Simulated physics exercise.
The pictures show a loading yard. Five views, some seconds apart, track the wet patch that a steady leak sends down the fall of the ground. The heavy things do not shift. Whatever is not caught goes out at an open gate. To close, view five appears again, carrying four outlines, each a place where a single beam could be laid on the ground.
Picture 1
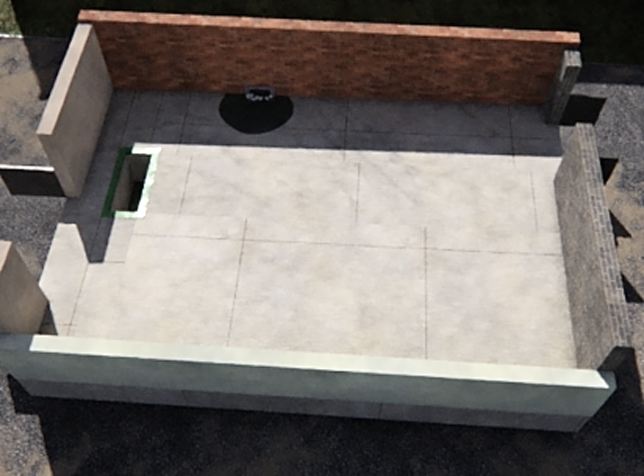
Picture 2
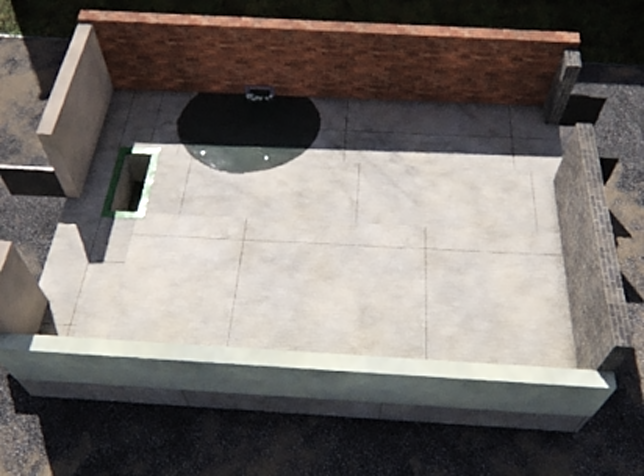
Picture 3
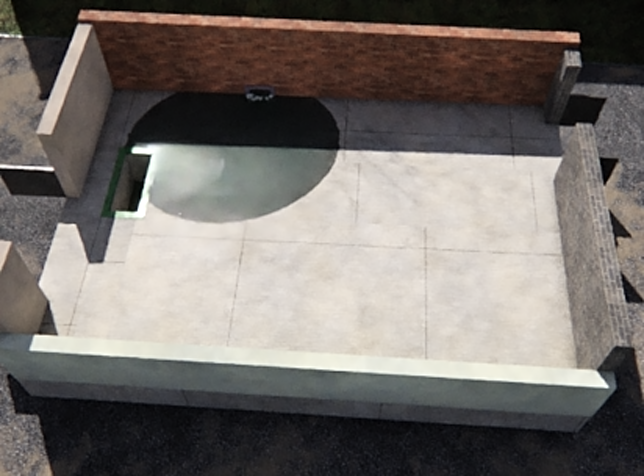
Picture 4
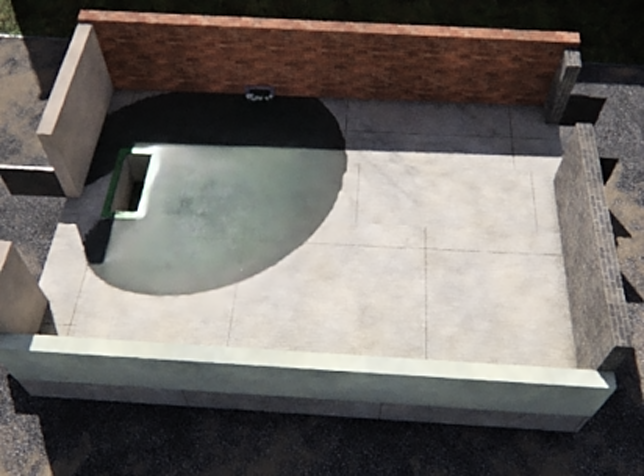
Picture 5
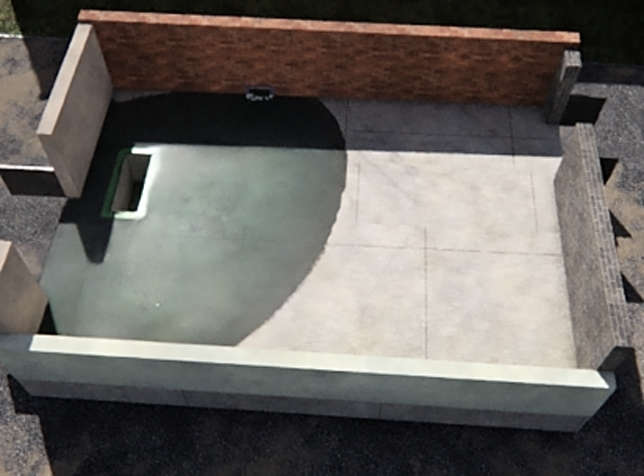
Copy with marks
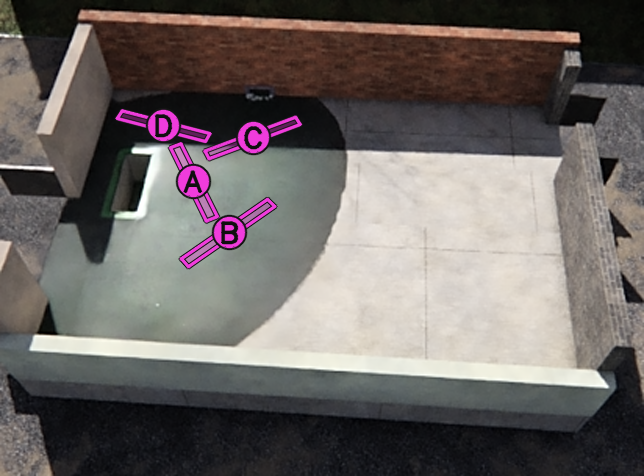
A dark pool of water spreads from the brick wall across the yard, surrounding a green-edged gully.
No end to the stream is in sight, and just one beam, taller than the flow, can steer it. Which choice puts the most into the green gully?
Go for C.
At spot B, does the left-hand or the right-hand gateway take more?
The left one.
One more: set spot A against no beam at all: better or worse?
Worse.
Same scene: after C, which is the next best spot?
B.
On the marked copy, A from (175, 145) to (211, 218); B from (184, 262) to (271, 202); C from (207, 154) to (297, 120); D from (119, 114) to (207, 137).
For spot A, about 20 % of the stream runs into the green gully, about 80 % out by the gates.
For spot B, about 35 % of the stream runs into the green gully, about 65 % out by the gates.
For spot C, about 60 % of the stream runs into the green gully, about 38 % out by the gates.
For spot D, about 23 % of the stream runs into the green gully, about 75 % out by the gates.
